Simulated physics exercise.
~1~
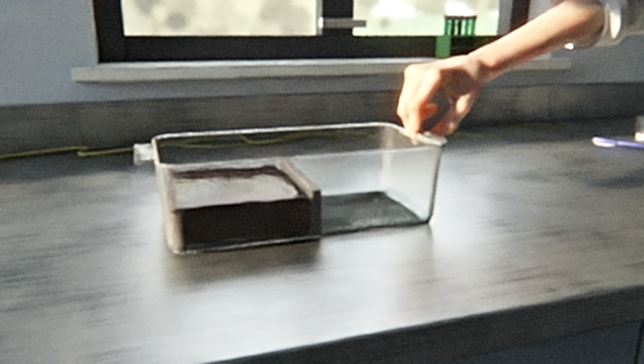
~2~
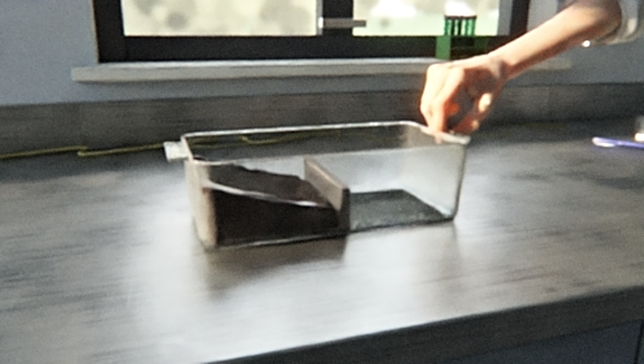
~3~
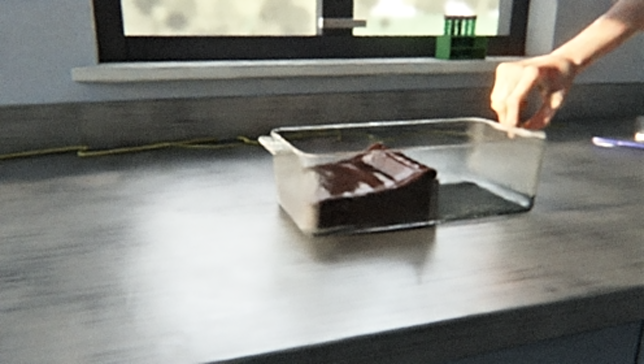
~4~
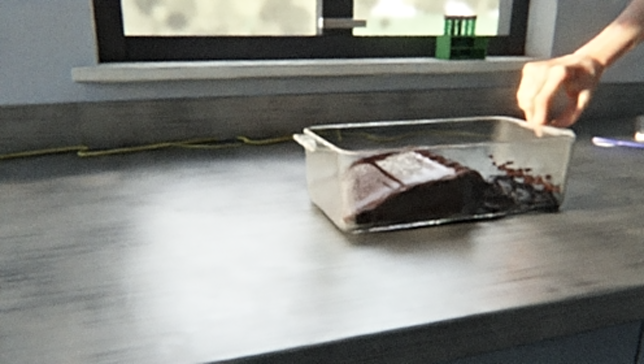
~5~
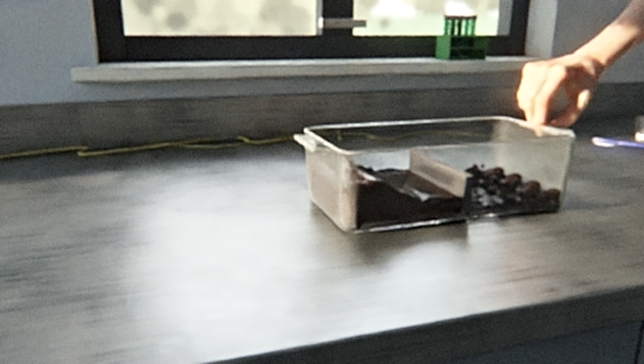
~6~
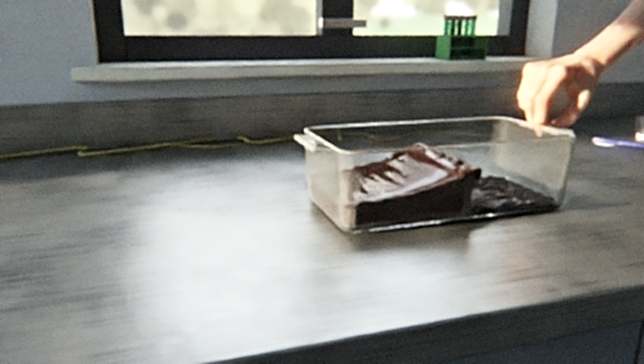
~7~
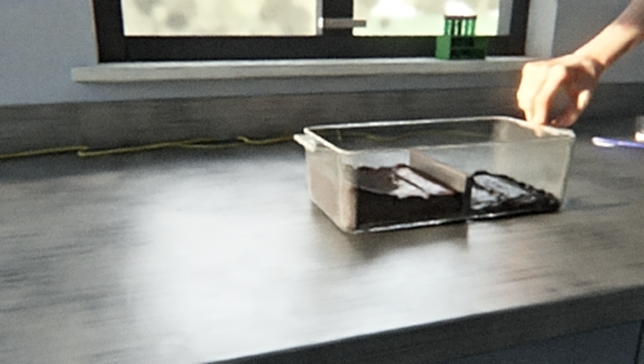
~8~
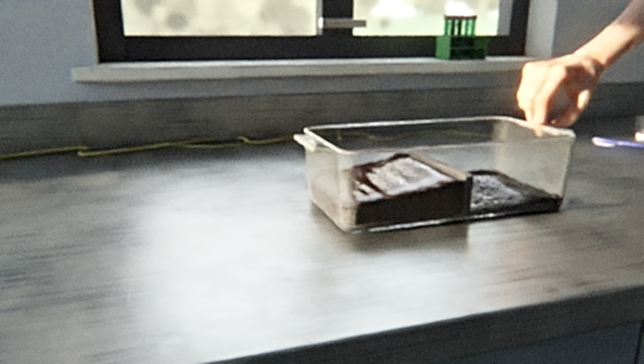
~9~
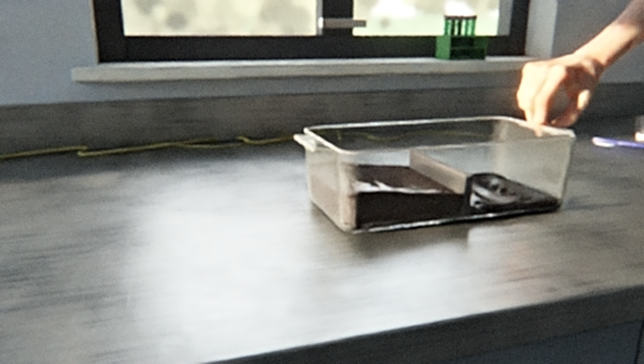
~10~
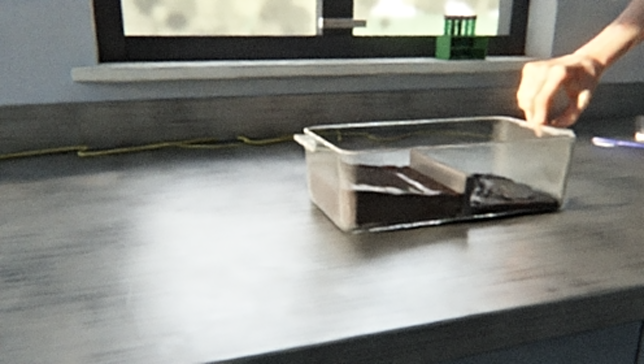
A hand pulled a divided glass food box of dark coffee rightwards across a counter and stopped, while the coffee sloshed and some spilled over the divider, leaving a shallow pool on the right, with most still on the left.
